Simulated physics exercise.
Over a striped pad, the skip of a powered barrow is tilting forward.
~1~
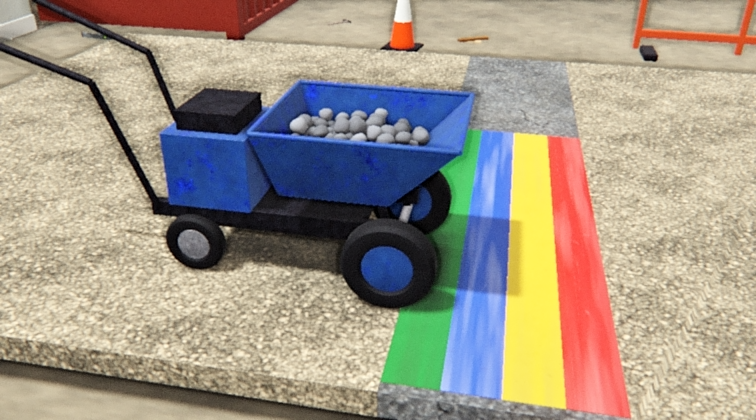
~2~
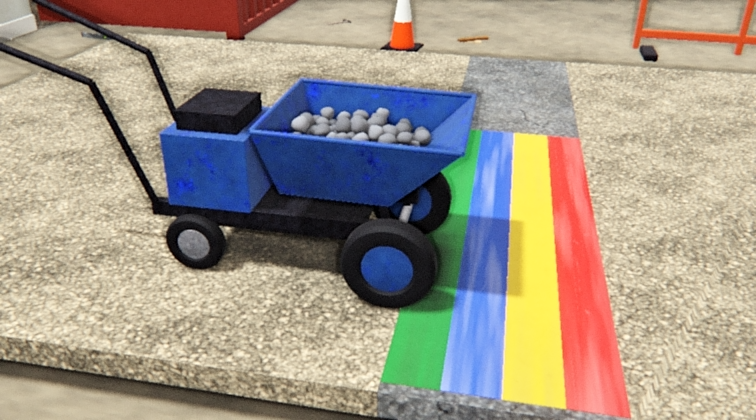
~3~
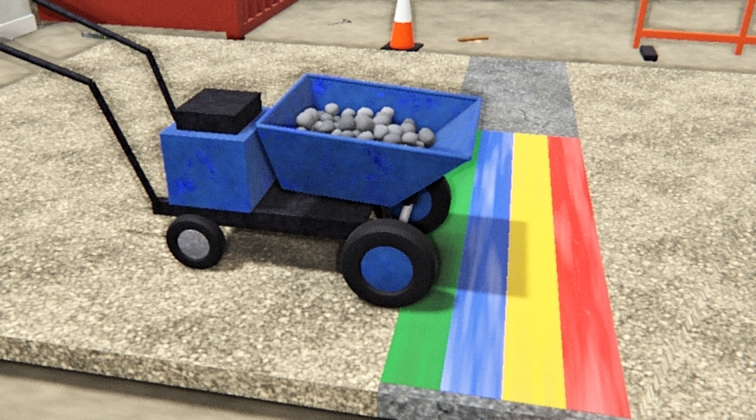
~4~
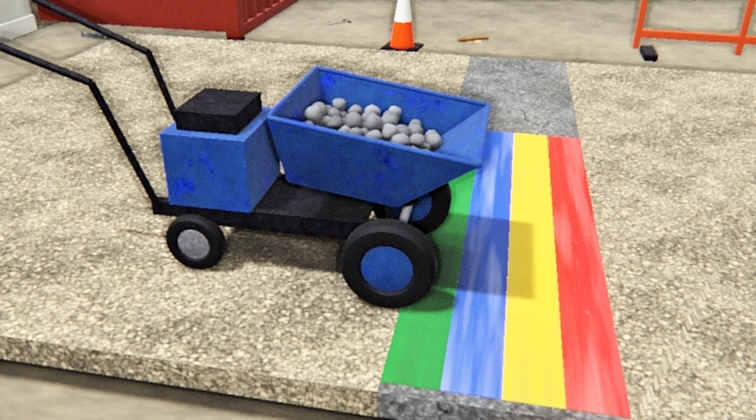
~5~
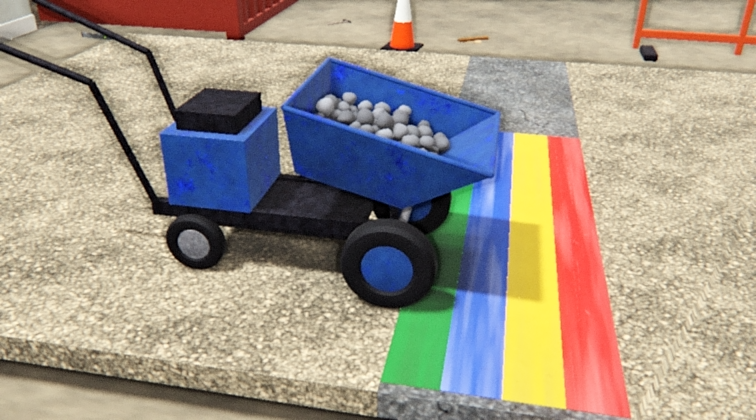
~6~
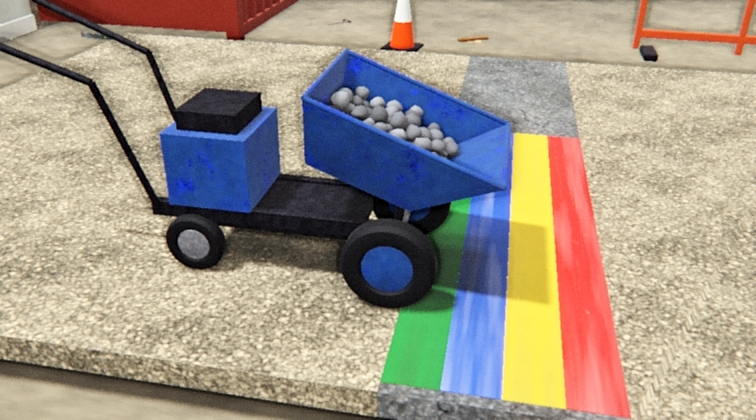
A blue powered barrow with black handles stands side-on at the left of a speckled concrete slab, seen from slightly above by a still camera, its skip loaded with round grey cobbles. Beneath and beyond its front wheels lies a pad striped green, blue, yellow and red, with an orange-and-white cone behind. The skip starts level, then tilts steadily forward to the right, its rear rising while the wheels stay put.
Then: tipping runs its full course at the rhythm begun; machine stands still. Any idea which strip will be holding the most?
Most likely the red strip.
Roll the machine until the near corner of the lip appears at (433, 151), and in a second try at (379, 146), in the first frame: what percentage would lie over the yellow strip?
First try: Some 20 %; second try: 30 %.
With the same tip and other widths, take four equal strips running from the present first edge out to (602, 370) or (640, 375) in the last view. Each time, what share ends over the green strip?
0 per cent, then 0 per cent, roughly.
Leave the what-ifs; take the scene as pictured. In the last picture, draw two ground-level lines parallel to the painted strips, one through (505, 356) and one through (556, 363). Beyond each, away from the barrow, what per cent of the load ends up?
Estimate: 80 %, then 70 %.
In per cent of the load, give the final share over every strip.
I'd say the green strip has near 0, the blue strip near 0, the yellow strip near 10 and the red strip near 35 per cent.
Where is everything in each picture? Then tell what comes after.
In the first picture, lip of the skip (459, 153), level; top of the load (349, 140), round cobbles; green strip (420, 340); blue strip (476, 347); yellow strip (533, 355); red strip (592, 363).
In the second picture, lip of the skip (462, 155), tipped barely; top of the load (351, 139).
In the third picture, lip of the skip (469, 159), tipped barely; top of the load (356, 137).
In the fourth picture, lip of the skip (479, 166), tipped a little; top of the load (344, 134).
In the fifth picture, lip of the skip (491, 176), tipped a little; top of the load (346, 120).
In the sixth picture, lip of the skip (504, 189), tipped clearly; top of the load (359, 115); green strip (420, 340); blue strip (476, 347); yellow strip (533, 355); red strip (592, 363).
Just after the last frame, skip tipped steeply; every one in the skip.
A moment on, skip tipped right over; roughly two thirds in the skip; roughly a quarter over the yellow strip; roughly a quarter over the red strip.
Further on, skip tipped right over; roughly a quarter in the skip; about a tenth over the yellow strip; roughly a third over the red strip; roughly a quarter off the paint.
When it is over, skip tipped right over; roughly a quarter in the skip; not one over the green strip; not one over the blue strip; about a tenth over the yellow strip; roughly a third over the red strip; roughly a quarter off the paint.
